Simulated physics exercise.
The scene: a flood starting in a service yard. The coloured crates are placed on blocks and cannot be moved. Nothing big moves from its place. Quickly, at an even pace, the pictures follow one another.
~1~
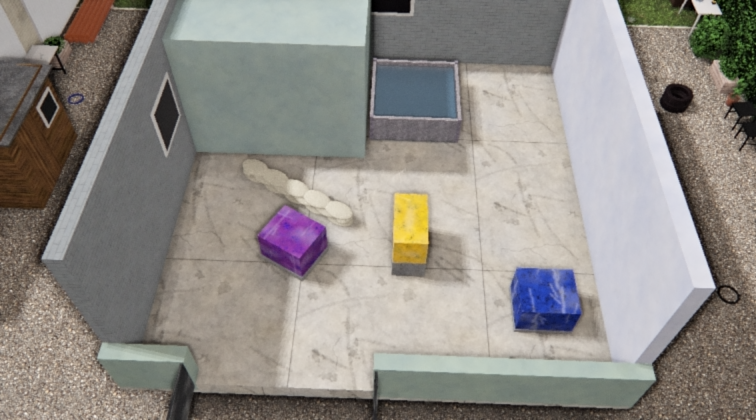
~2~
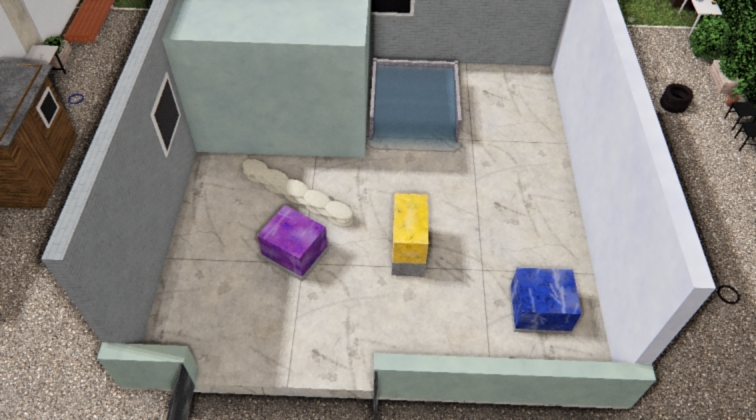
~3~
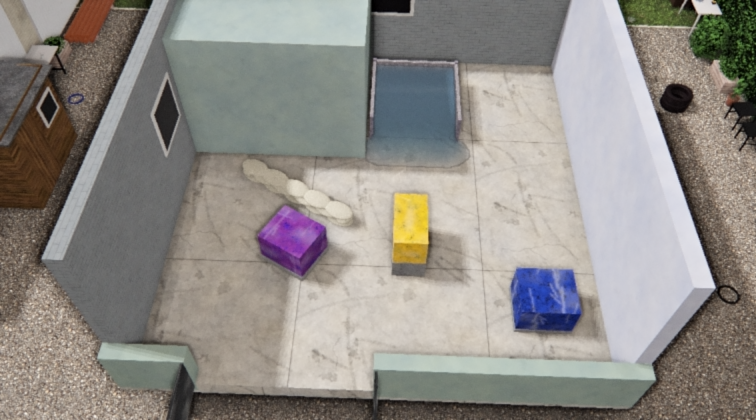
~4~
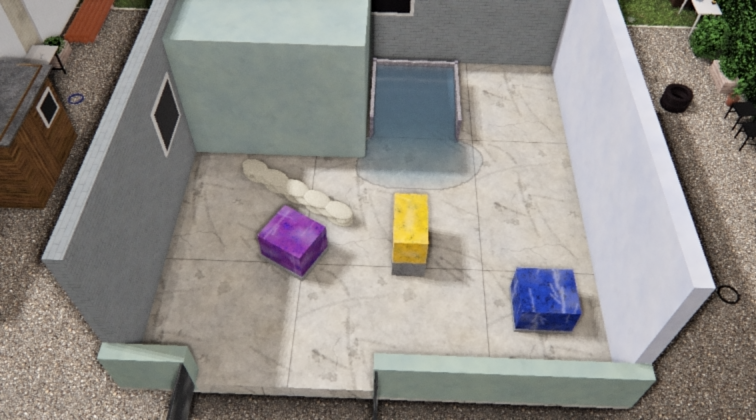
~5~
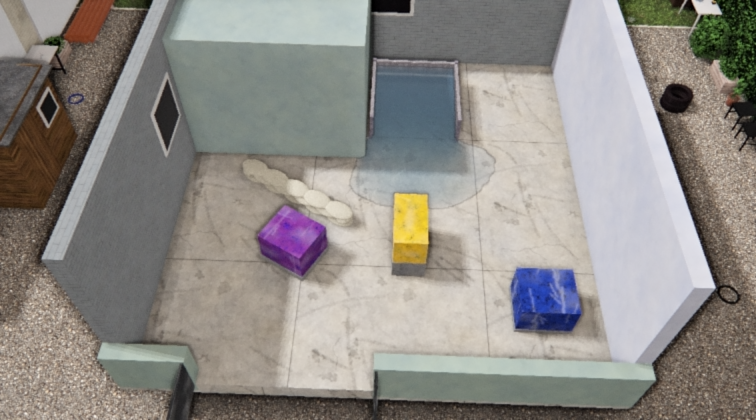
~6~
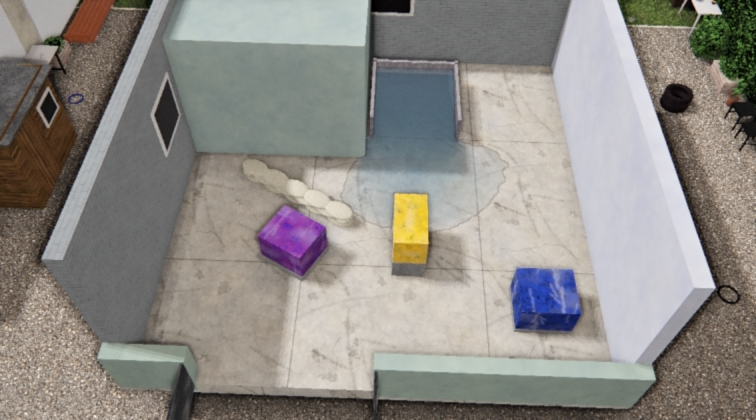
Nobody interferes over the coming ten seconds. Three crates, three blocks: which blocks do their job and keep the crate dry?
One by one: The blue crate sits too low. The purple crate sits high enough. The yellow crate sits high enough.
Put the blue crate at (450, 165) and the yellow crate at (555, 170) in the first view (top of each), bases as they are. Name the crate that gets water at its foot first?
The blue crate.
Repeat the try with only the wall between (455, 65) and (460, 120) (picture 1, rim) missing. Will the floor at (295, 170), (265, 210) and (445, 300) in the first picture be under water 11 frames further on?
Those three come out moisture-free, moisture-free and moisture-free, one after another.
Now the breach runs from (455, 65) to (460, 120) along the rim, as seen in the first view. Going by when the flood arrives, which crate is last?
It's the purple one.
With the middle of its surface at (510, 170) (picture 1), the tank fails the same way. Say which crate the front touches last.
My pick is the crate marked purple.
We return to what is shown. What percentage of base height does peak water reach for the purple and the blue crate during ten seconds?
Around 50 % and 190 %.
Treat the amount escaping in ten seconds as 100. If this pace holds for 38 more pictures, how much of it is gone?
Roughly 65 percent.
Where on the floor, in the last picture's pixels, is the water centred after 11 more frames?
At roughly (419, 190).
A moment on, water covers 25 % of the floor; the blue crate not reached, the purple crate not reached, the yellow crate water round its plinth.
Next, water covers 45 % of the floor; the blue crate water round its plinth, the purple crate water round its plinth, the yellow crate water round its plinth.
Then, water covers 55 % of the floor; the blue crate water round its plinth, the purple crate water round its plinth, the yellow crate water round its plinth.
Later, water covers 65 % of the floor; the blue crate water round its plinth, the purple crate water round its plinth, the yellow crate water round its plinth.
In the end, water covers 85 % of the floor; the blue crate was topped, the purple crate stayed above the water, the yellow crate stayed above the water.
